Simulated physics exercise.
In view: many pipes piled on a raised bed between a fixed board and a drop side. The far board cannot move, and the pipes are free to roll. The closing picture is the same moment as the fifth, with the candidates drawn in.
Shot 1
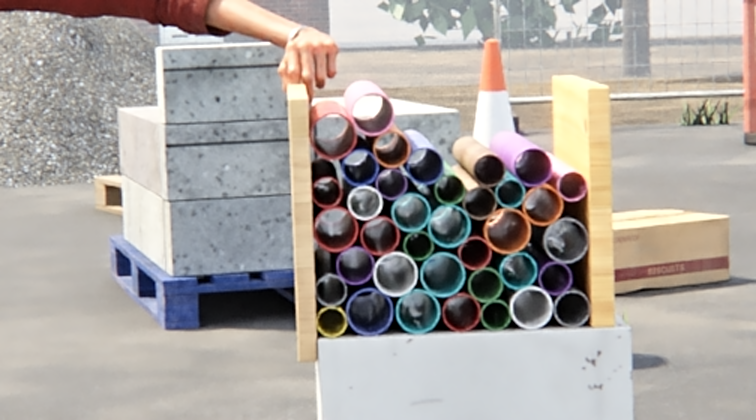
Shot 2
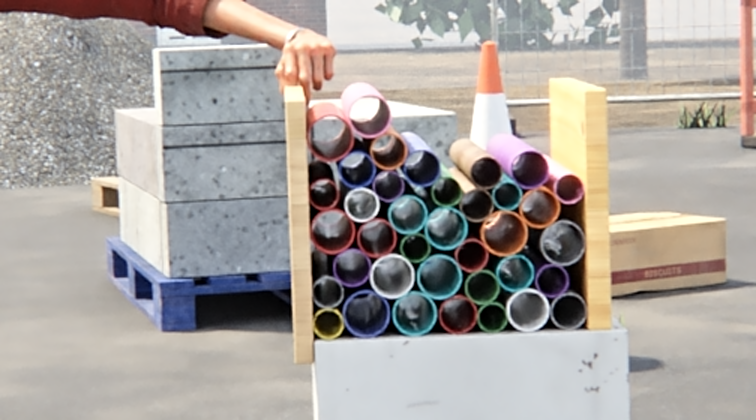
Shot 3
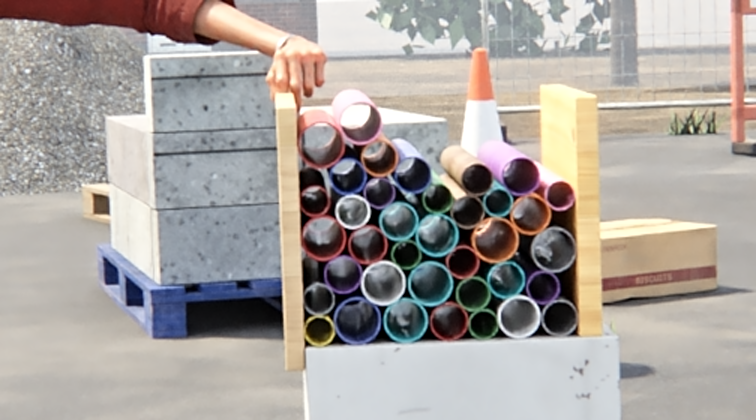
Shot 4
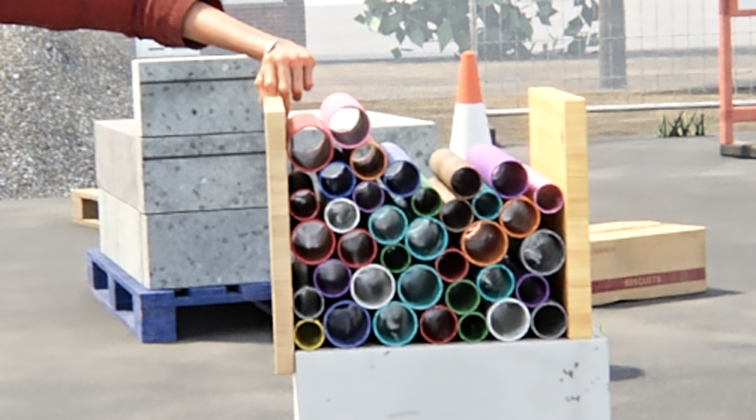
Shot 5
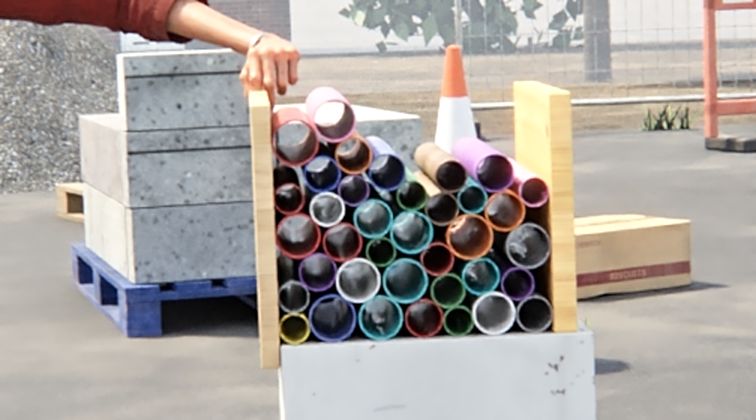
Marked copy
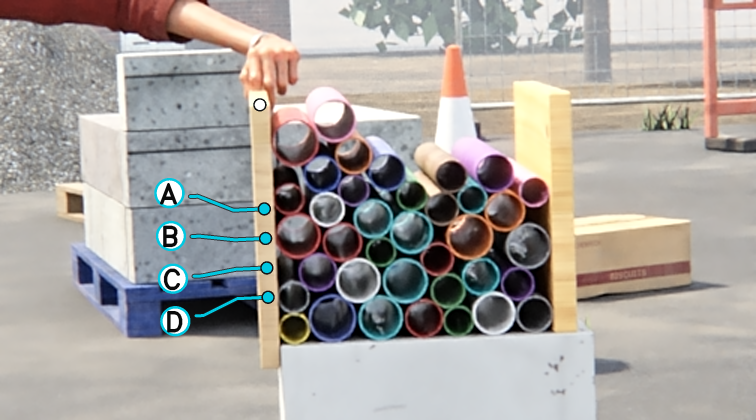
On a paved outdoor yard with a gravel heap, wire fencing and an orange-and-white cone behind, the view faces the open ends of stacked pipes. Pink, purple, turquoise, orange, green and white pipes sit between two upright wooden boards on a pale grey block, with concrete blocks on a blue pallet at left and a cardboard box at right. A red-sleeved arm keeps its hand on the left board while the whole scene shifts slightly left as the camera moves, the pipes showing no clear movement among themselves.
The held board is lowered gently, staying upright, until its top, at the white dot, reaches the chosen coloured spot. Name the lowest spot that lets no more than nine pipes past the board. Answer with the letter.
Stop at D.
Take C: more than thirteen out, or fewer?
At C, fewer than thirteen.
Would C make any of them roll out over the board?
At C: Yes.
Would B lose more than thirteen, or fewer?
It loses fewer than thirteen.
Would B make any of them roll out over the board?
Yes, at B.
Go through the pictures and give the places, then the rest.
The first picture shows a turquoise pipe (518, 271); a turquoise pipe (450, 226); a green pipe (450, 190).
The second picture shows a green pipe (447, 192); a turquoise pipe (507, 196).
The third picture shows a purple pipe (521, 176); side board (290, 221).
The fourth picture shows a yellow pipe (309, 334); a white pipe (509, 320).
The fifth picture shows a purple pipe (318, 272); a turquoise pipe (481, 276); a turquoise pipe (412, 232).
On the marked copy, A at (264, 209); B at (265, 239); C at (266, 268); D at (268, 297); the white dot at (260, 105).
With D. Early on, top of the board (273, 186).
Further on, top of the board (277, 279).
At the end, top of the board (278, 296), eight out over the board.
As for the rest, A one out over the board; B about five out over the board; C about five out over the board.
